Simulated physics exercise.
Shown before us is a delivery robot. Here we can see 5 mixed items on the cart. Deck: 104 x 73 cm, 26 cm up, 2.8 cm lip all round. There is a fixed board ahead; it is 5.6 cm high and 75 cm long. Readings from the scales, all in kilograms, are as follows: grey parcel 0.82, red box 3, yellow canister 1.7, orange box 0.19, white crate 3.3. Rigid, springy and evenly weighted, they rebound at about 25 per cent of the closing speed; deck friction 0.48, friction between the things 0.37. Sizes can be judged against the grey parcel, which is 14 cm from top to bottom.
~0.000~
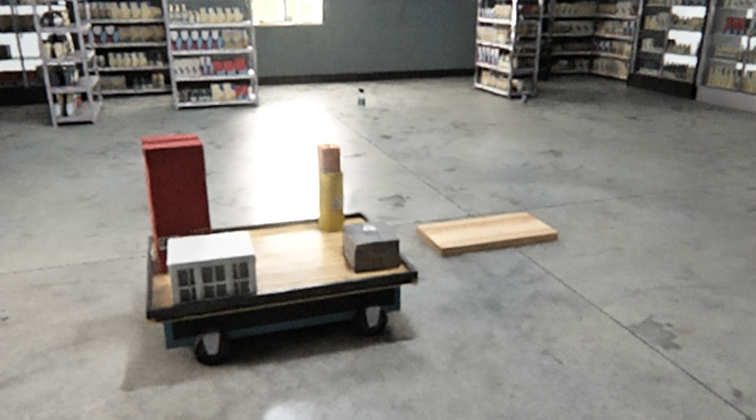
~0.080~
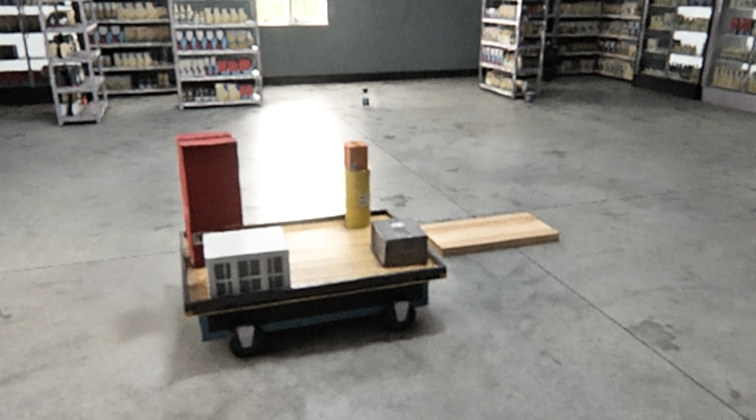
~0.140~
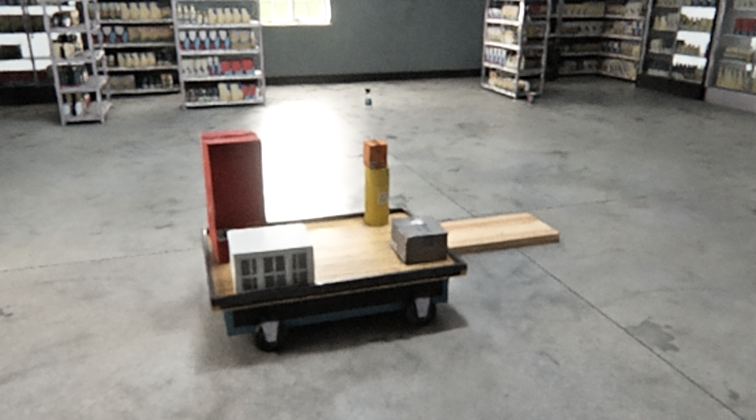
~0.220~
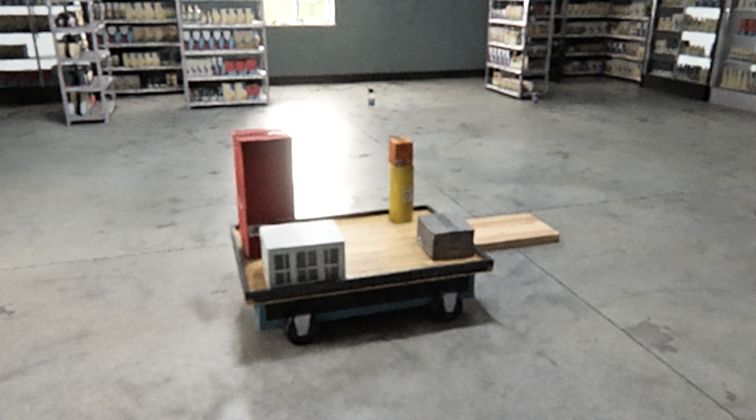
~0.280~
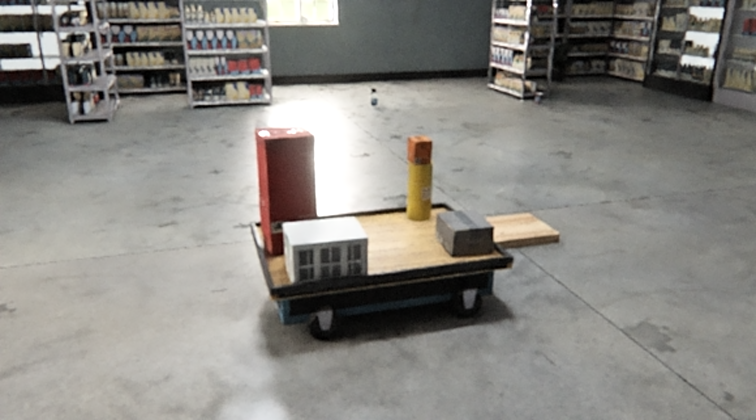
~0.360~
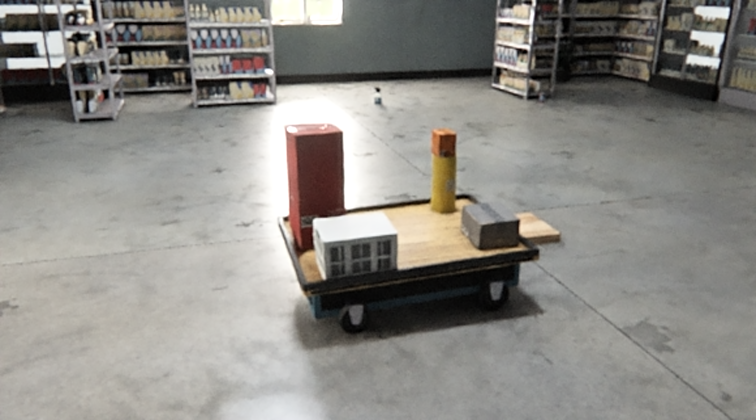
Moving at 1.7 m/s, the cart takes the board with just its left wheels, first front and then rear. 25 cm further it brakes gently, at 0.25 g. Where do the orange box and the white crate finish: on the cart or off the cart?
The orange box stays put and the white crate stays put.
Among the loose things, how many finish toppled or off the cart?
That makes 3.
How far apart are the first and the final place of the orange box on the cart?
Around 60 centimetres.
By 0.76 s, cart 129 cm along; orange box tilted 49° near (542, 160); yellow canister tilted 48°; grey parcel 3 cm from its spot.
By 1.16 s, cart 197 cm along; orange box on its side near (625, 202); yellow canister on its side; red box tilted 57°.
When it is over (2.7 s), lying over on the cart, red box, yellow canister and orange box; the other 2 within 10 cm of the start.
